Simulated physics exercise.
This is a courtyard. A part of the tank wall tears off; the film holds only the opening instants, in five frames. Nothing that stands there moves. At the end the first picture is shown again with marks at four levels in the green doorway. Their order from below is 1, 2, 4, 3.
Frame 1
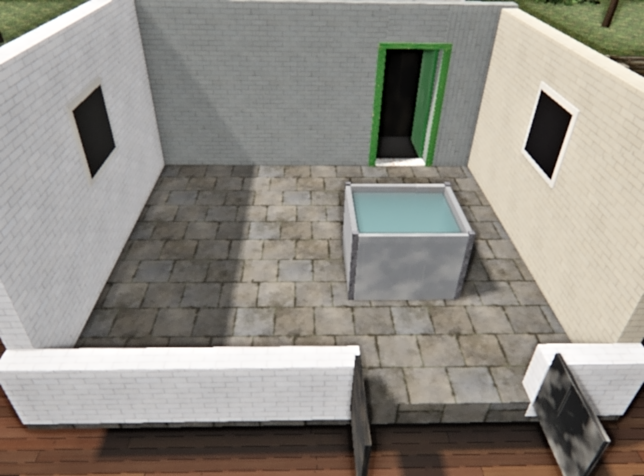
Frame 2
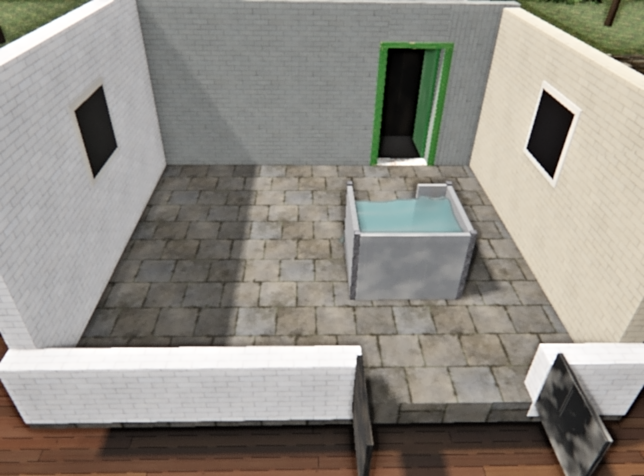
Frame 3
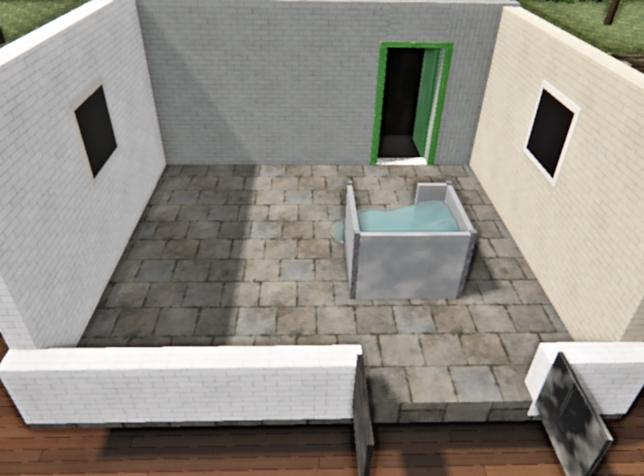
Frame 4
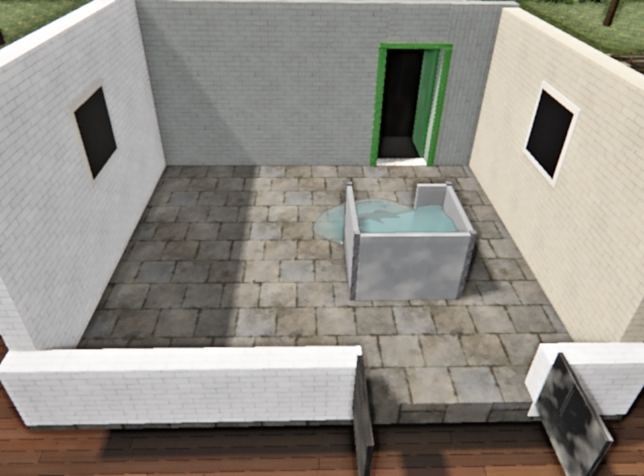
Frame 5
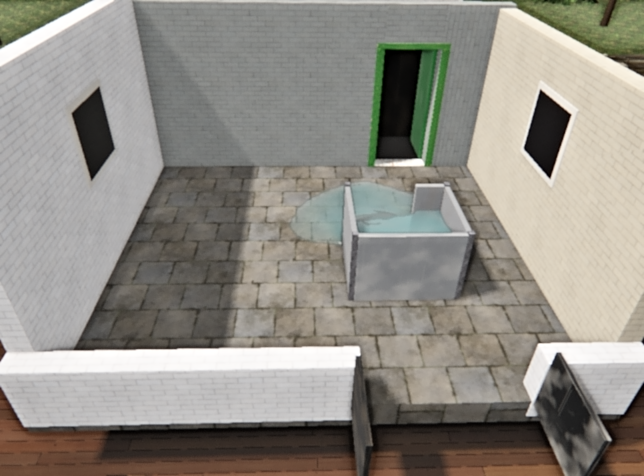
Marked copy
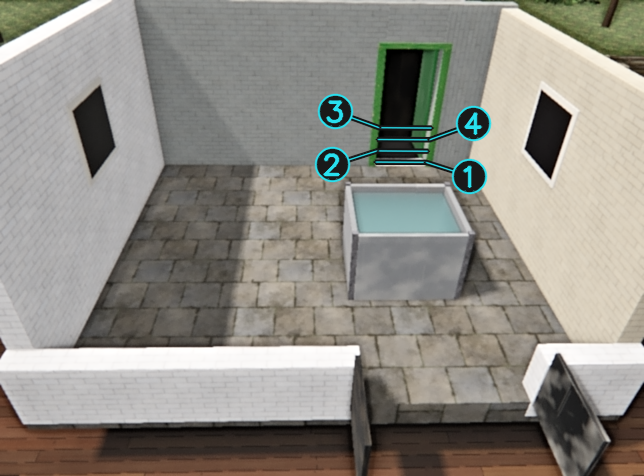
Water in a grey tank pours out through its open back and spreads leftward across the courtyard.
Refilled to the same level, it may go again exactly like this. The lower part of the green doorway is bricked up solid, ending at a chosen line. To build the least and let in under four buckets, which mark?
Choose 2.
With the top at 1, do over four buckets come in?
Yes.
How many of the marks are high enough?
Three of the four.
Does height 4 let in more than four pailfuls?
No.
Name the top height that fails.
That is height 1.
On the marked copy, 1 at (400, 162); 2 at (402, 151); 3 at (405, 127); 4 at (403, 139); from the bottom up 1, 2, 4, 3.
Choosing 1, about 14 bucketfuls get in.
Choosing 2, a splash gets over, under a bucket.
Choosing 3, nothing gets over.
Choosing 4, nothing gets over.
